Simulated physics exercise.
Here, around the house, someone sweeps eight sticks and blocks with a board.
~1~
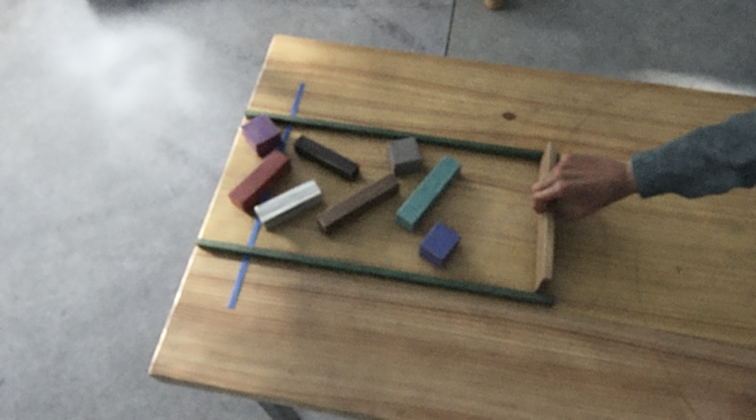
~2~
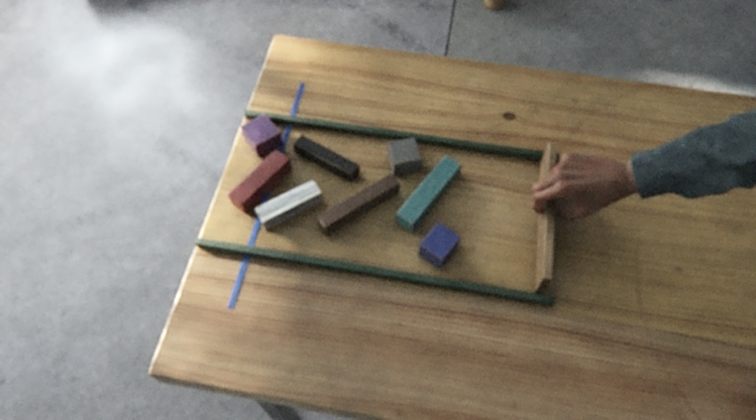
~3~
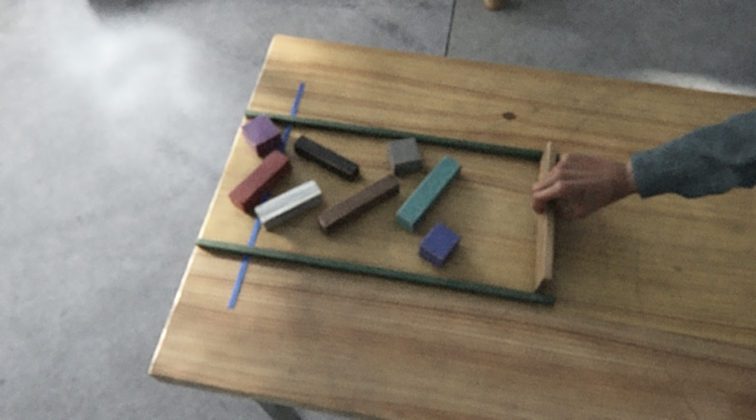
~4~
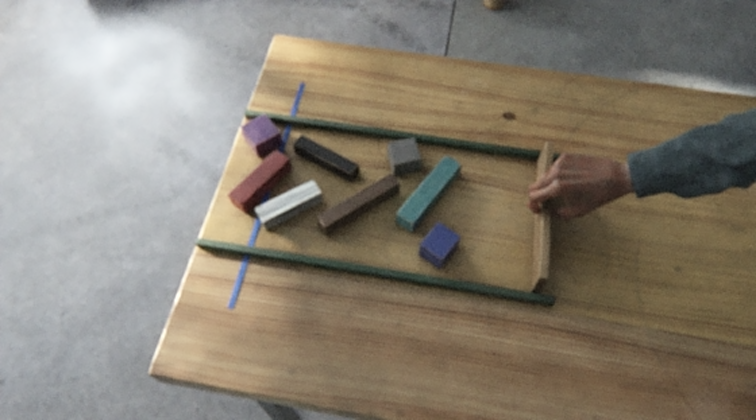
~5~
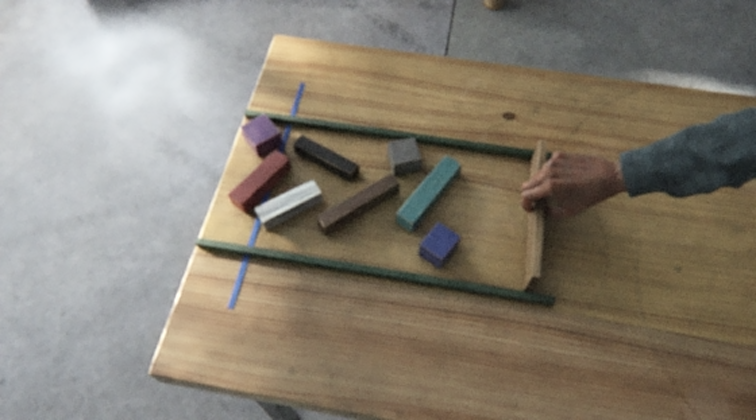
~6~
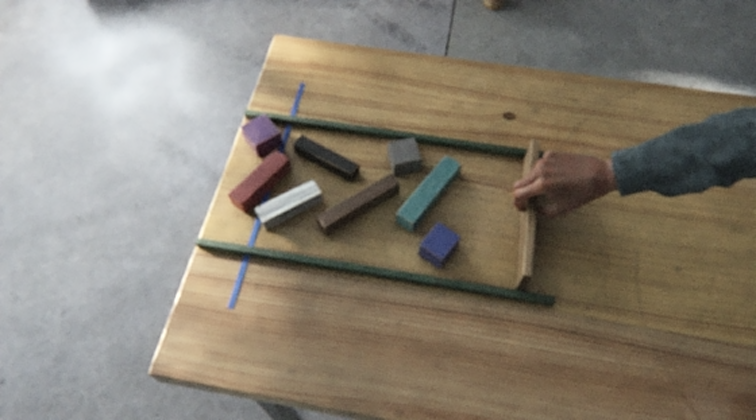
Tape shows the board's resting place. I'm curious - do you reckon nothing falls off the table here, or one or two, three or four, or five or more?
I'd say three or four fall off.
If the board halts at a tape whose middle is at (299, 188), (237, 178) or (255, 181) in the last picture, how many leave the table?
Respectively 1, 6 and 4.
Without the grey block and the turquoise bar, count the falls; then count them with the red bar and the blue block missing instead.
Result: 2 in the first case, with 2 in the second.
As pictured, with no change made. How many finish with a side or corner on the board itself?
Number in contact with it: 2.
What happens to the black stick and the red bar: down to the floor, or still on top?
As for the black stick, it goes down, and the red bar goes down.
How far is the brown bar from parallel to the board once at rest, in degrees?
Roughly 5 degrees.
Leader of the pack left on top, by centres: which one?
It's the white stick that ends up nearest.
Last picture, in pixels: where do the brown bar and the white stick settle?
(232, 195), and the other (214, 195).
Early on, none off yet; purple block at rest near (262, 135); red bar at rest near (261, 181); white stick at rest near (290, 205).
Finally, the number that fall off is three or four; lost, black stick, red bar and purple block.
